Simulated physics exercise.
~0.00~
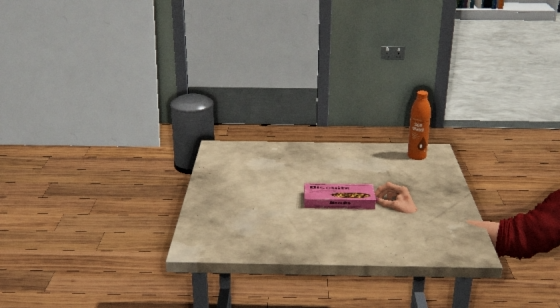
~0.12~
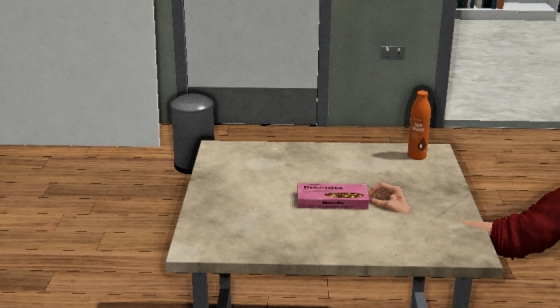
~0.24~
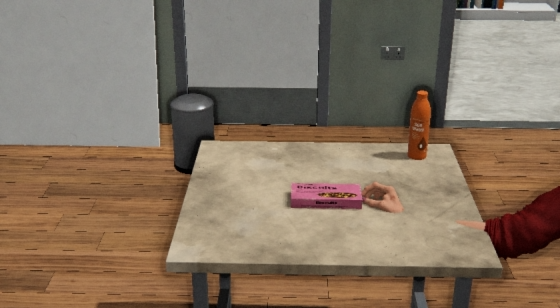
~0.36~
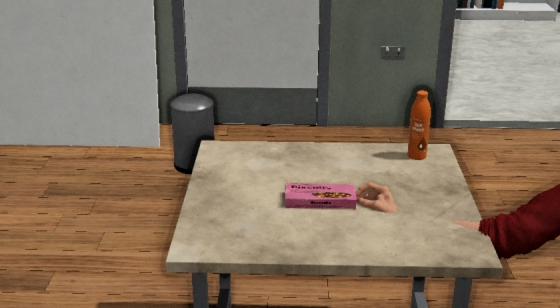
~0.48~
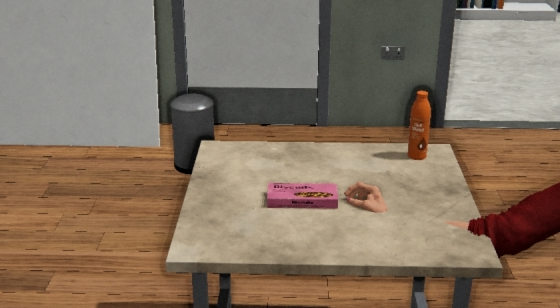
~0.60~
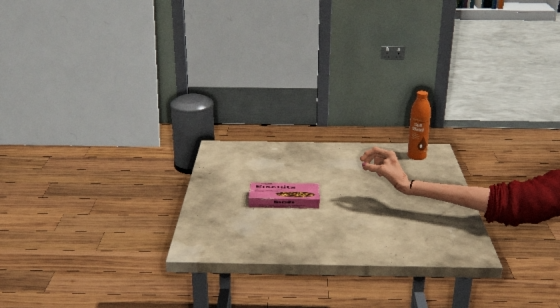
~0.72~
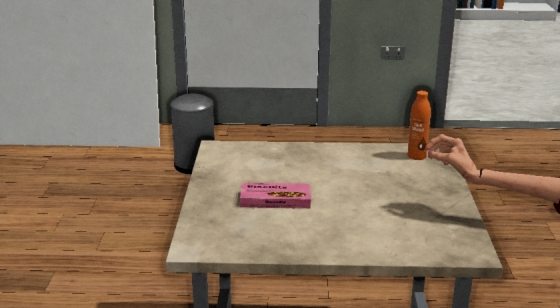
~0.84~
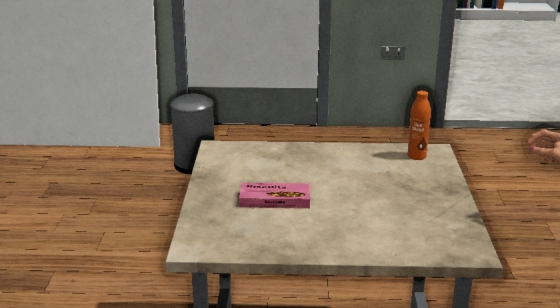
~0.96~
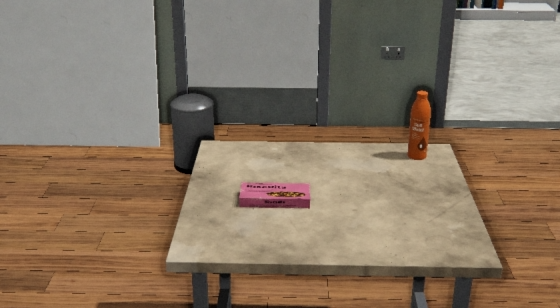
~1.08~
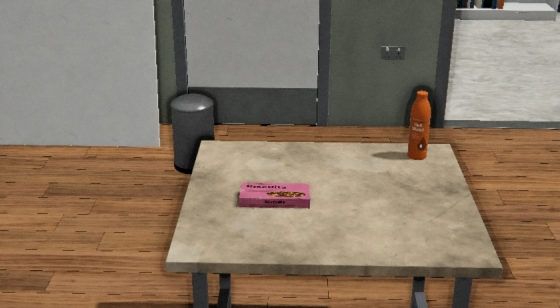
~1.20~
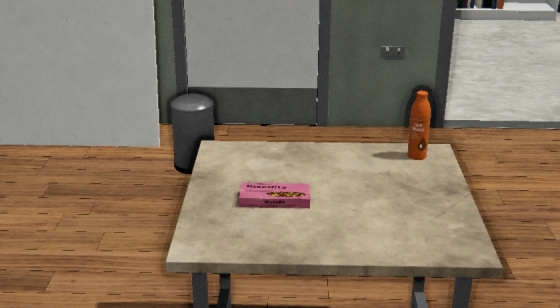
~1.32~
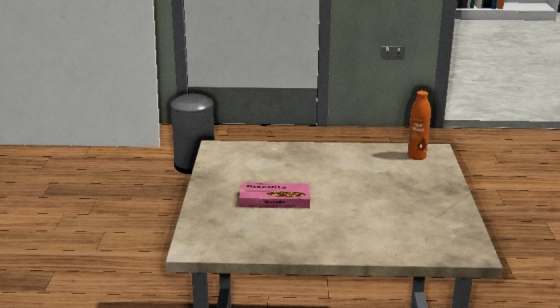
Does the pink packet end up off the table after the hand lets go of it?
No, the pink packet slides a little farther left and comes to rest on the table.
In the video, a hand pushes a pink packet left across a table while an orange bottle stands near the back edge. The hand lets go and withdraws to the right, and the packet slides a little farther before stopping on the table.
